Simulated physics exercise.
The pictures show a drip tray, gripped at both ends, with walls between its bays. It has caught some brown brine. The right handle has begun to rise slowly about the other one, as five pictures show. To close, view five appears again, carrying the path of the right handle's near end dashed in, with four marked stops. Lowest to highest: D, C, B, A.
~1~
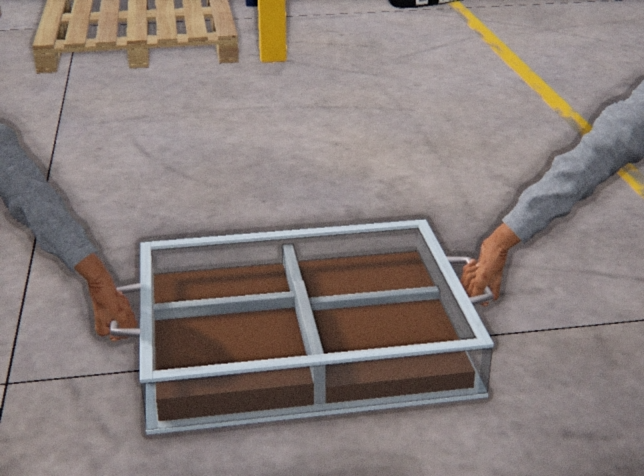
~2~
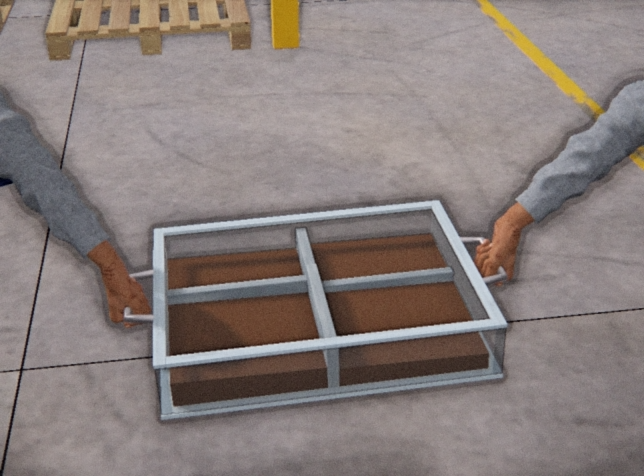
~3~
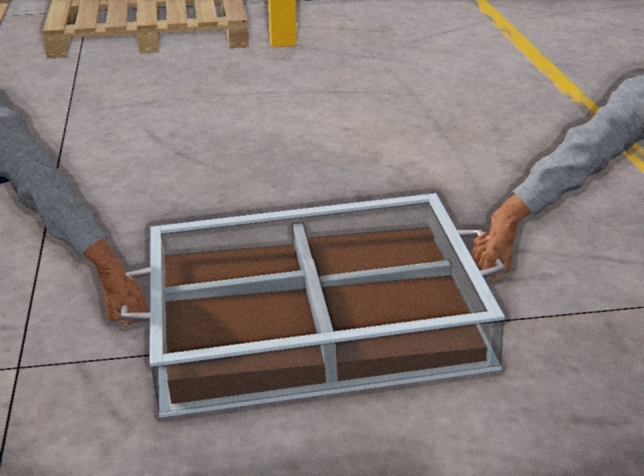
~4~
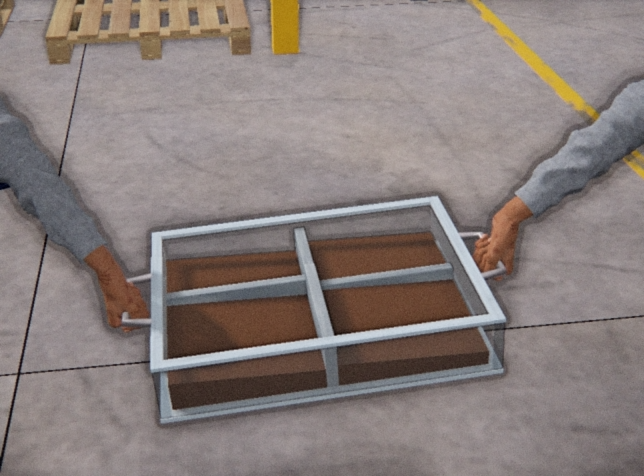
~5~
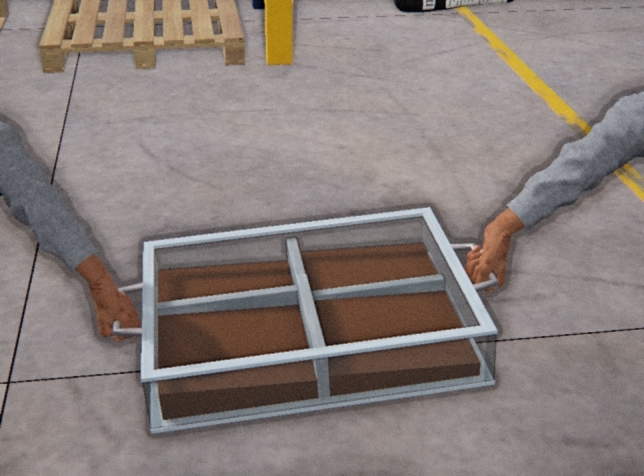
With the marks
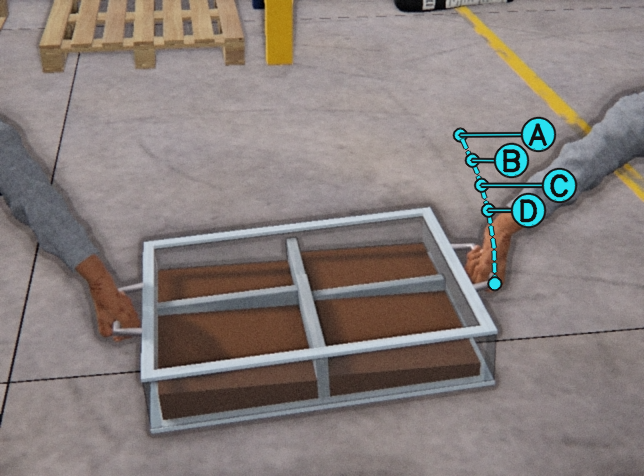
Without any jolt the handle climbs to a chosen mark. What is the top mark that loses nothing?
The answer is stop C.
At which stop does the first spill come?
B.
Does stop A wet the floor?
Yes.
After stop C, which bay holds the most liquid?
It is the front left one.
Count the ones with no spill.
Two.
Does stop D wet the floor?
No.
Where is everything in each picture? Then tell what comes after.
The tray is level; deepest in the front left bay, at (233, 348), shallowest in the front right; right handle at (479, 278).
Tipped about 1° down to the left; no wall is crossed; right handle at (493, 258).
Tipped about 2° down to the left; no wall is crossed; right handle at (490, 251).
Tipped about 4° down to the left; no wall is crossed; right handle at (492, 253).
Tipped about 4° down to the left; deepest in the front left bay, at (236, 344), shallowest in the front right; right handle at (483, 265).
On the marked copy, A at (460, 135); B at (472, 160); C at (481, 185); D at (488, 210).
For stop A, about 25 % goes over the rim.
For stop B, about 9 % goes over the rim.
For stop C, nothing spills; the front left bay holds the most.
For stop D, nothing spills; the front left bay holds the most.
